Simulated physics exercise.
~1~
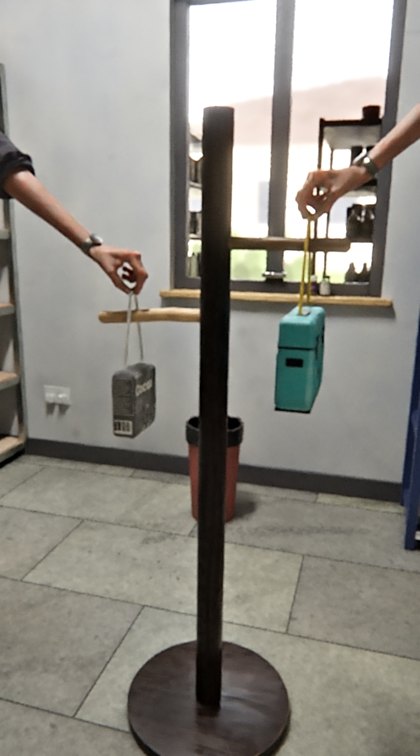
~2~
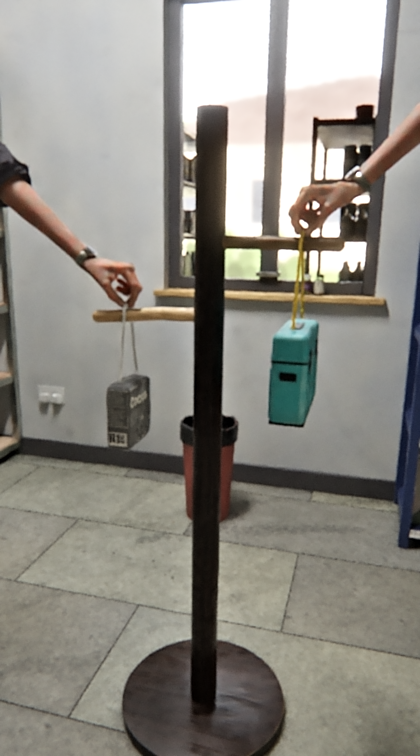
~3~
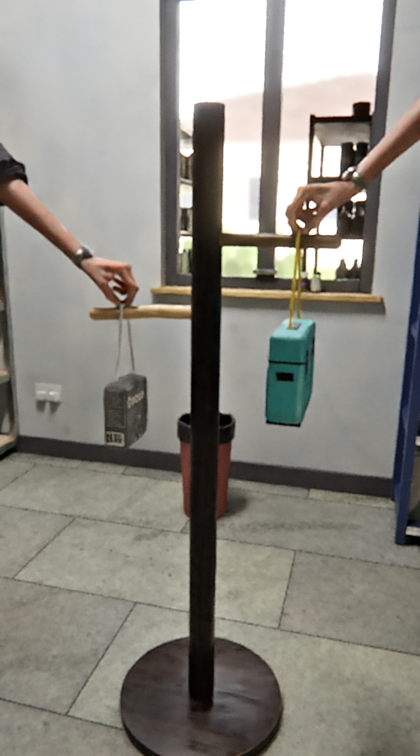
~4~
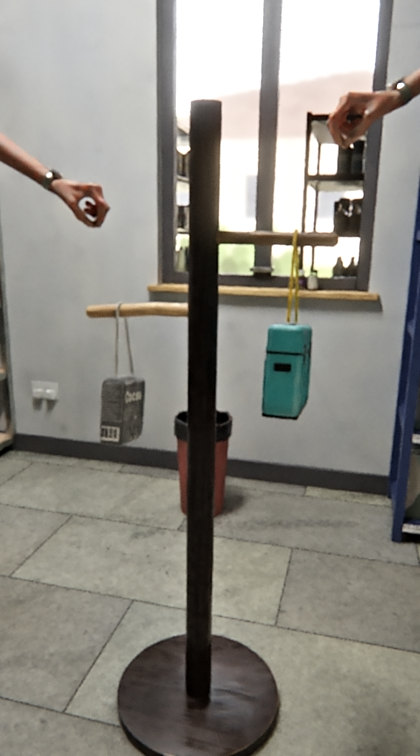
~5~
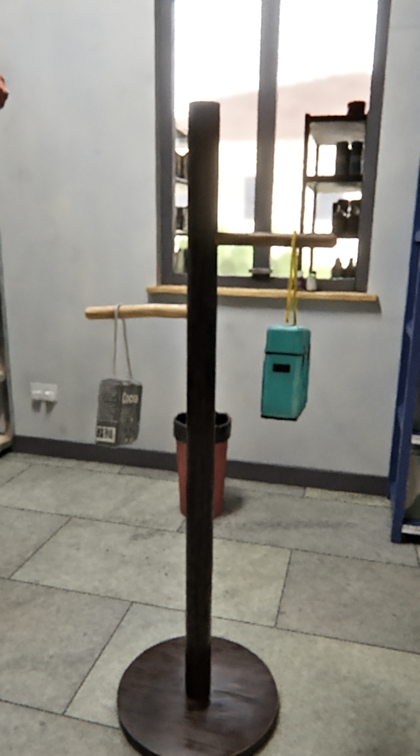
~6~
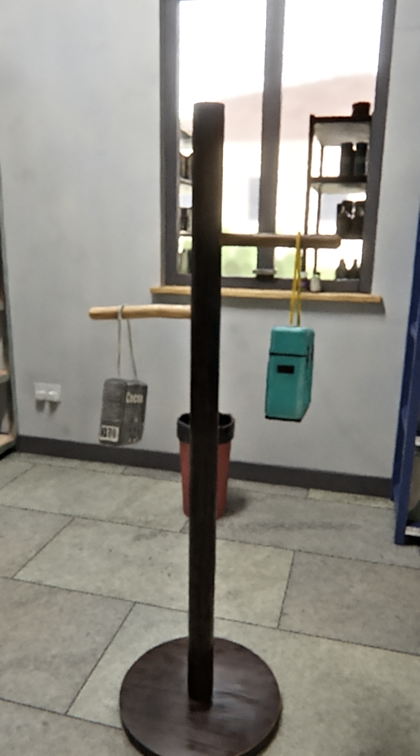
A grey pouch on a pale cord and a turquoise case on a yellow cord are held by two hands reaching in from the left and right, beside a dark post on a round base. The slightly swaying view faces the post in a grey-tiled room, with a window, shelves and a reddish bin behind. The hands lower both items a little, bringing their loops to the wooden pegs, the left one lower than the right. Then the hands let go and withdraw out of sight. Both items tilt slightly but stay hanging from their pegs.
